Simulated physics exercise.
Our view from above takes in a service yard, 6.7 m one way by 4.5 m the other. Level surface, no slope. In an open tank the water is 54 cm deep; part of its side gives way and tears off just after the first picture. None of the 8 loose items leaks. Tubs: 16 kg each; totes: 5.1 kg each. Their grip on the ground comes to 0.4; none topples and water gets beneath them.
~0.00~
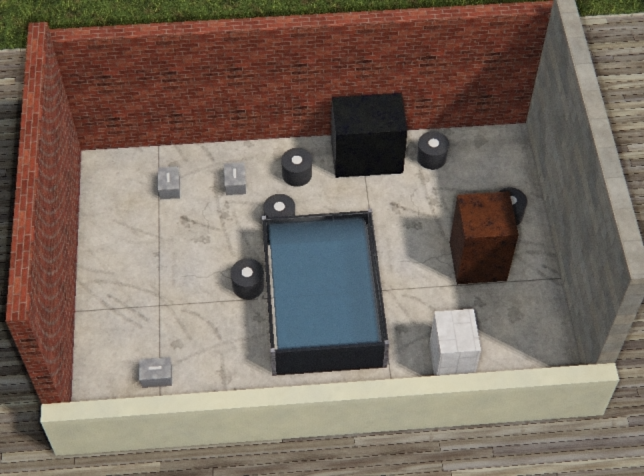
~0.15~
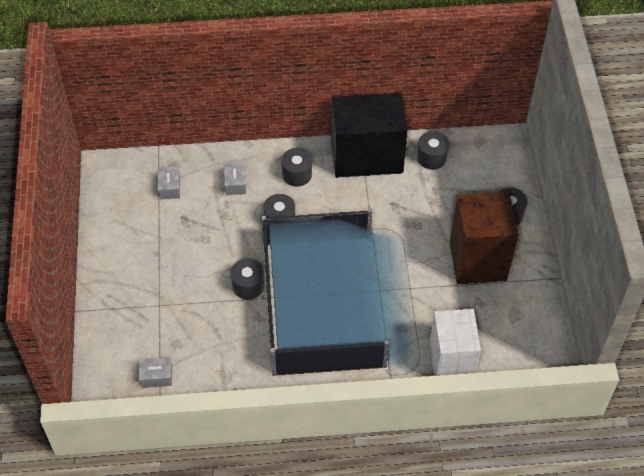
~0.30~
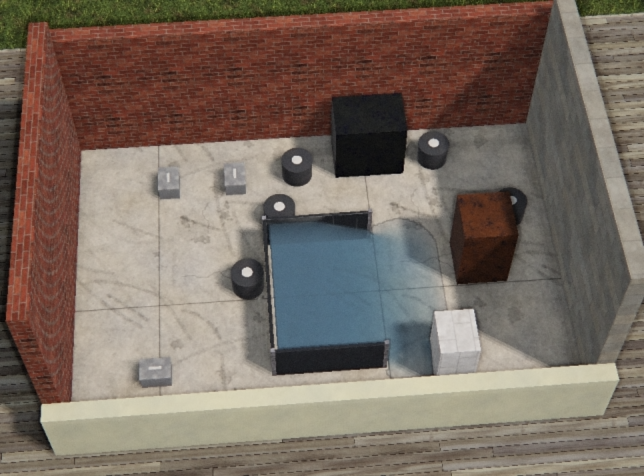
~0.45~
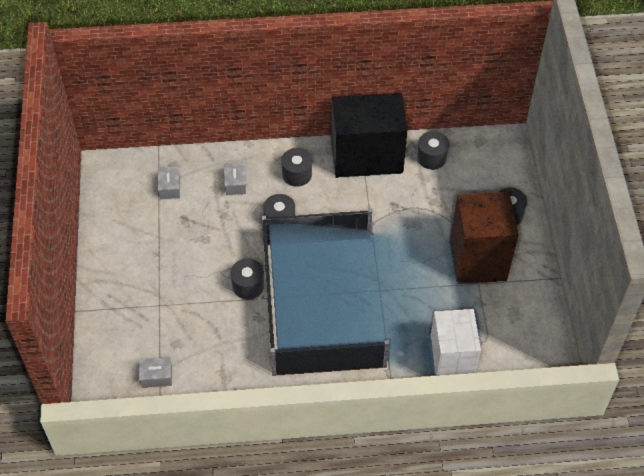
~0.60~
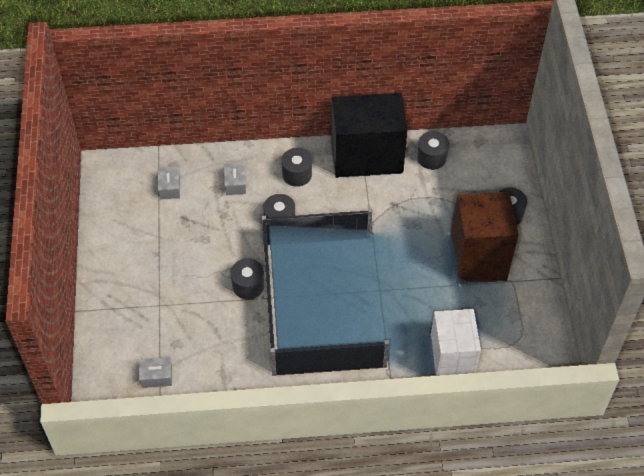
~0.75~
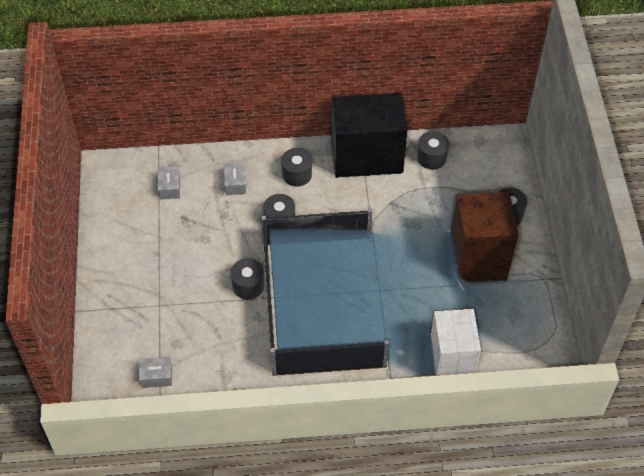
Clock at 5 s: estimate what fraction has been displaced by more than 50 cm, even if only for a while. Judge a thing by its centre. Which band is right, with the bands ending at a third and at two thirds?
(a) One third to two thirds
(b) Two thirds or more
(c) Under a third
(c) Under a third.
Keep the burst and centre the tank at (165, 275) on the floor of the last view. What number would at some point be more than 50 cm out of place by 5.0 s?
The count would be 4.
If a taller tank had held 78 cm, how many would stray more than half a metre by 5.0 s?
The count would be 4.
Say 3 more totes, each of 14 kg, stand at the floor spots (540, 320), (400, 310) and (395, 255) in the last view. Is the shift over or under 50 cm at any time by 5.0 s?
Result, in sequence: Above the mark / above the mark / above the mark.
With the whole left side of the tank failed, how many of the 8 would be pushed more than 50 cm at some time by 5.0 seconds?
Result: 4.
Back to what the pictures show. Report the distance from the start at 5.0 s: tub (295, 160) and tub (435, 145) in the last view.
Taking them in turn, I get 0 cm for the first and 60 cm for the second.
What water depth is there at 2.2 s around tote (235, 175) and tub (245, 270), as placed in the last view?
0 and 0 cm.
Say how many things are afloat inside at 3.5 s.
2.
After 1.1 s 0 of 8 are over 50 cm from their spots; 0 afloat.
After 2.2 s 0 of 8 are over 50 cm from their spots; 0 afloat.
After 3.5 s 0 of 8 are over 50 cm from their spots; 2 afloat.
After 5.0 s 2 of 8 are over 50 cm from their spots, and 2 have been at some point; 2 afloat.
